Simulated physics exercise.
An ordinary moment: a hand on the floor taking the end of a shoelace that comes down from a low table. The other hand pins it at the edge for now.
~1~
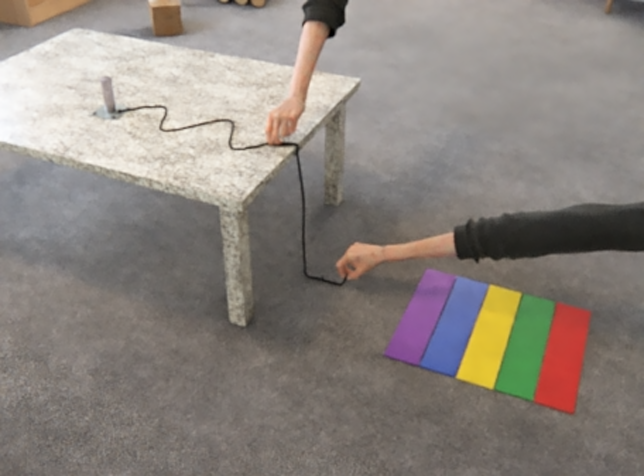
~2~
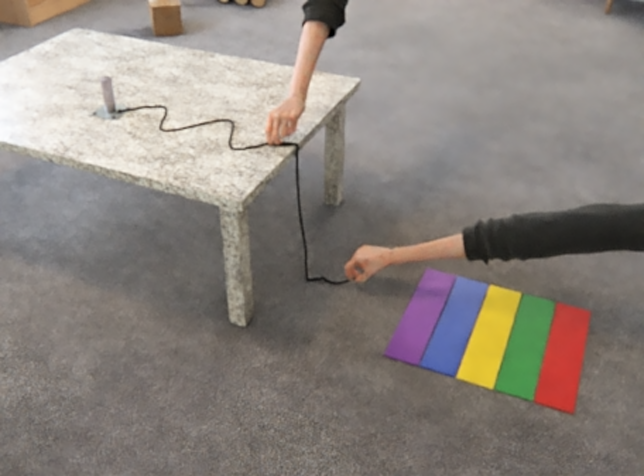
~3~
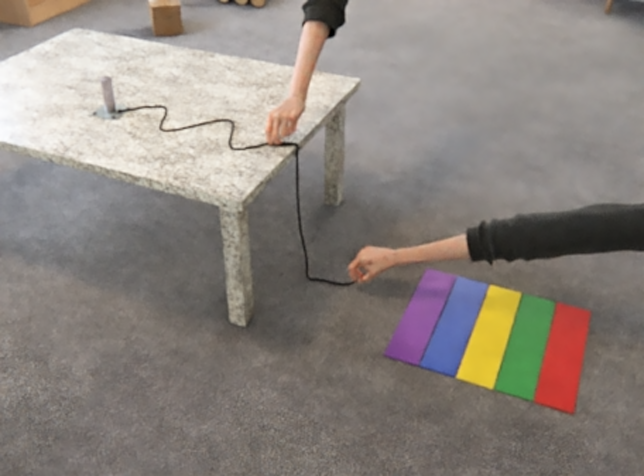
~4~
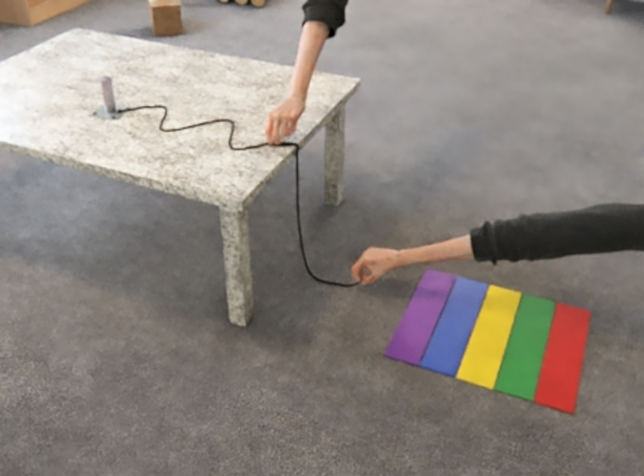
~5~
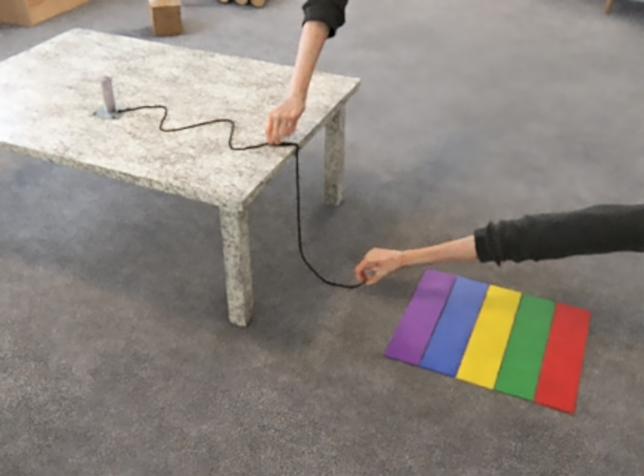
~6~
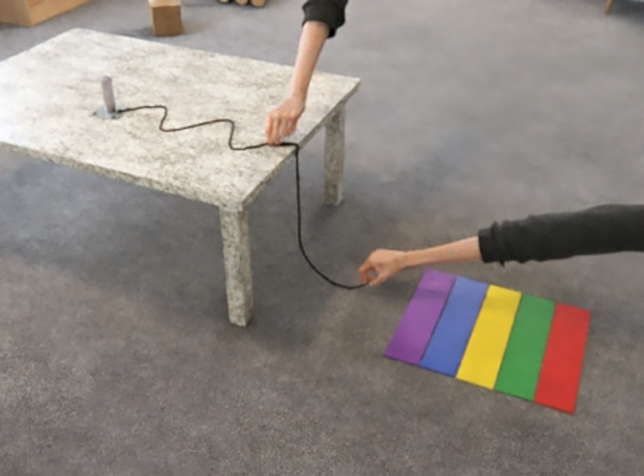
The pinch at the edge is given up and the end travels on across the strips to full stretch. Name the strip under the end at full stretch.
It halts on the red strip.
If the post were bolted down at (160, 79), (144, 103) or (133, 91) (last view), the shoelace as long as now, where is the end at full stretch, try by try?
Try by try, around (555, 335), (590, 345) and (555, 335).
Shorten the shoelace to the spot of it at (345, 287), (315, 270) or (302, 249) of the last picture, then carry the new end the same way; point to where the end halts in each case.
Near (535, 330), (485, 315) and (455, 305).
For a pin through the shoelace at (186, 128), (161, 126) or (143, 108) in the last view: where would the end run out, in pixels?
Try by try, around (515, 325), (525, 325) and (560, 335).
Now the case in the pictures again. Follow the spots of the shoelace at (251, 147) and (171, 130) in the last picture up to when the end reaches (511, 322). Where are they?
At (313, 200), then (216, 130).
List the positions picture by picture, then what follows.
End (346, 276); purple (409, 343); blue (444, 353); yellow (481, 364); green (519, 376); red (557, 387), in the first frame.
End (354, 279); shoelace through (156, 106) (176, 130) (232, 131) (277, 142) (299, 203) (306, 266), in the second frame.
End (358, 280), in the third frame.
End (361, 281); shoelace through (156, 106) (176, 130) (232, 131) (277, 142) (298, 203) (306, 266), in the fourth frame.
End (365, 281), in the fifth frame.
End (368, 282); shoelace through (156, 106) (176, 130) (232, 131) (277, 142) (299, 203) (310, 263), in the sixth frame.
Soon after, end near (511, 322); over yellow.
After that, end near (548, 332); over green.
At the stop, end near (571, 339); over red. Over red.
